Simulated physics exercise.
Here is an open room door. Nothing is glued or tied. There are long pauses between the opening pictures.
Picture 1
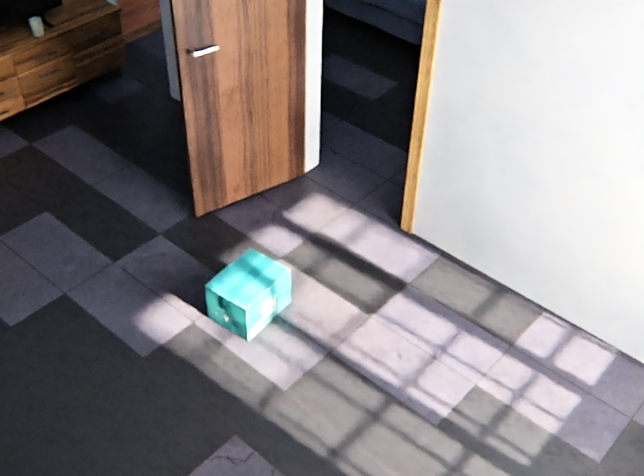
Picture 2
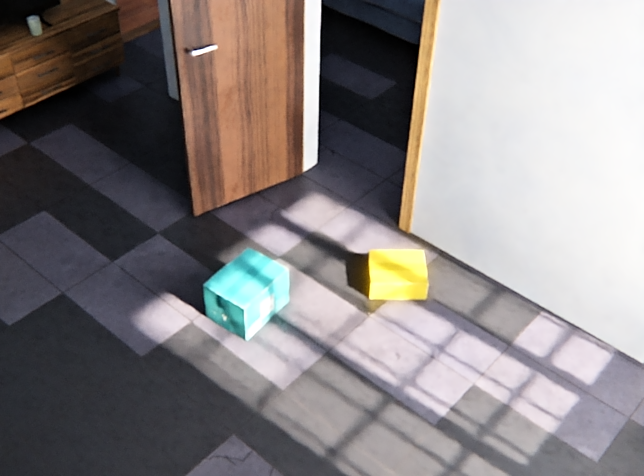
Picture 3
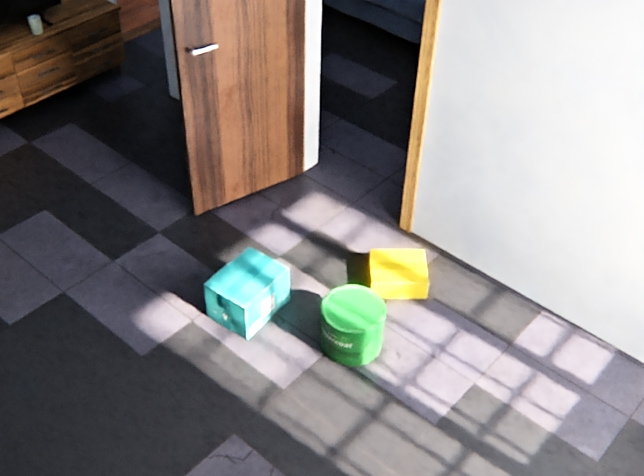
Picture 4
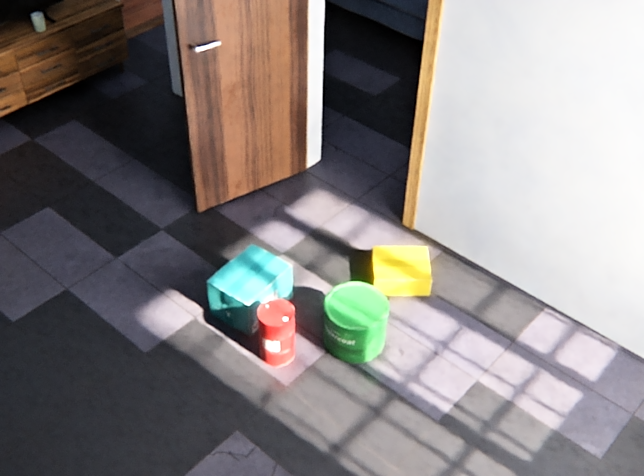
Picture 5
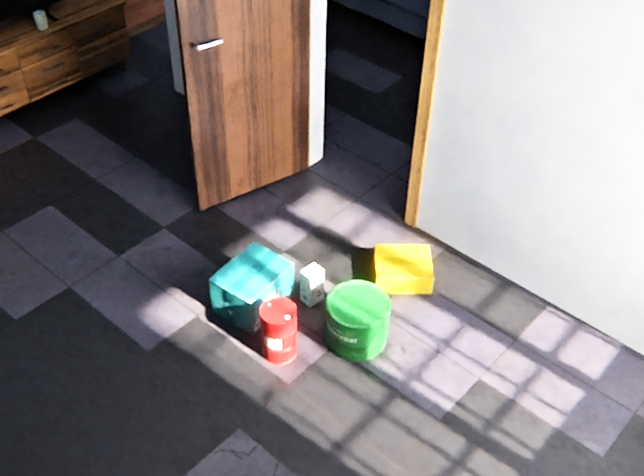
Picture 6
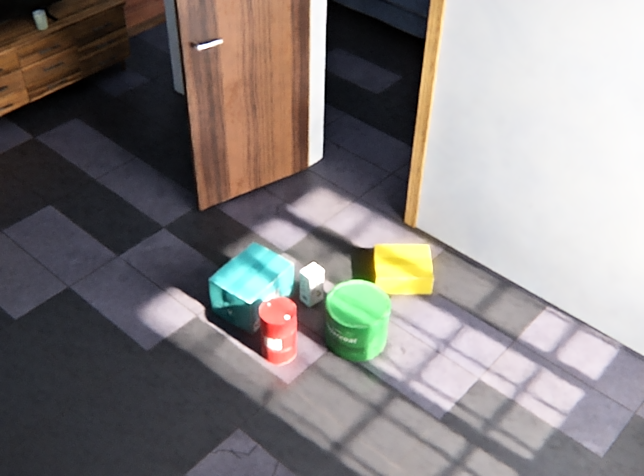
A room with a dark and pale tiled floor is seen from above at an angle, with an open brown wooden door and a white wall at right. A turquoise parcel sits on the sunlit floor; a yellow parcel appears to its right, then a green pail, a red canister and a small white carton between them. The door stays still, and the view shifts very slightly.
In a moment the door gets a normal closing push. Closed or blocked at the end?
It reaches the frame.
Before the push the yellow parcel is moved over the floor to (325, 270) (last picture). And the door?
Then it shuts.
Then, 0.60 s after the last picture, door 89° open.
Then, 1.20 s after the last picture, door 58° open.
Then, 1.60 s after the last picture, door 34° open.
Then, 2.00 s after the last picture, door 10° open.
At rest, door 0° open; all 5 in place. Seen from the same camera at the end, white carton near (312, 285).
